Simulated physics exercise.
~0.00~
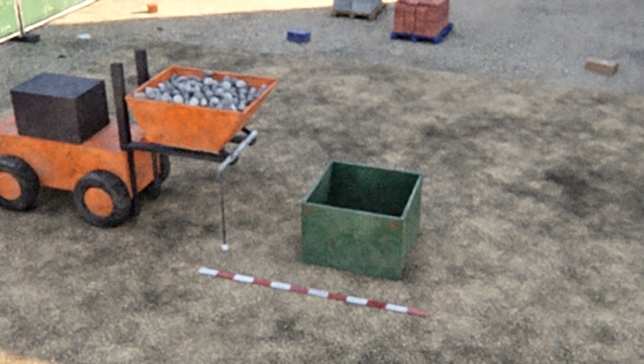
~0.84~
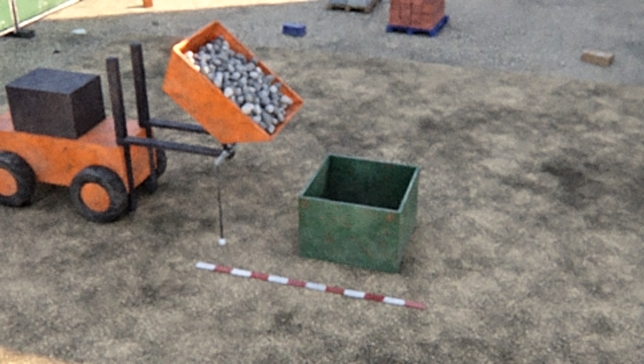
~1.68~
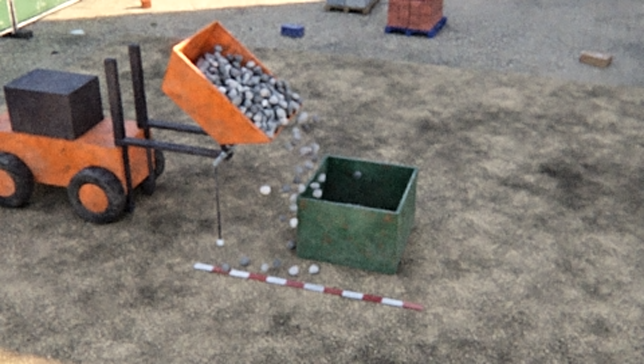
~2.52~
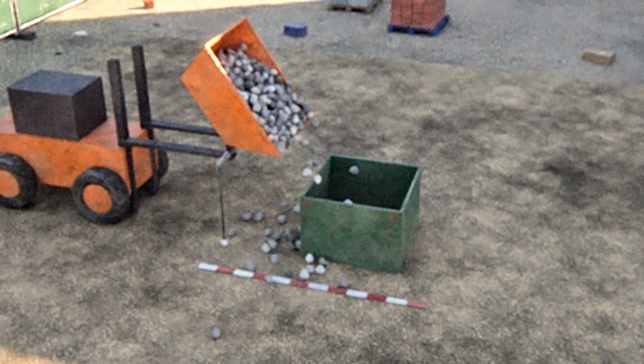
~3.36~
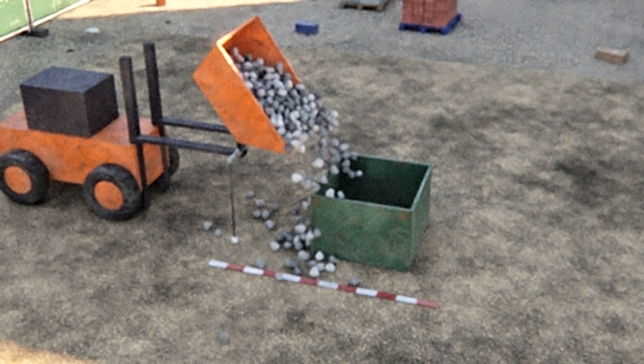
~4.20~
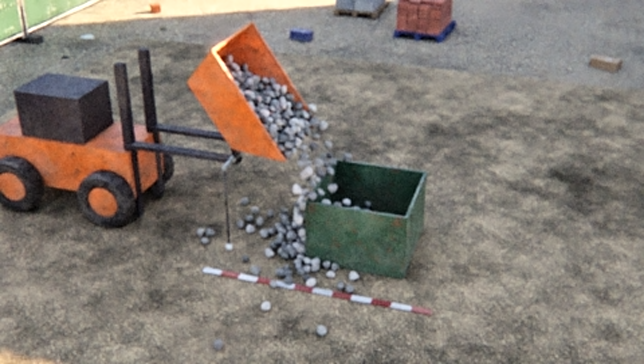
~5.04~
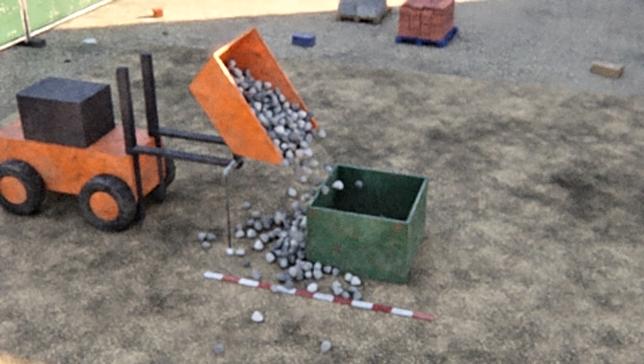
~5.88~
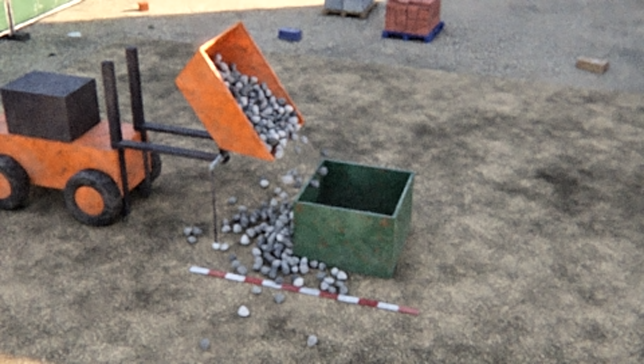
On a patch of bare ground, an orange fork truck tips its skip of grey cobbles towards a green bin; stones spill out, some dropping into the bin but more piling up short of it, and the skip stays tilted, still holding many stones.
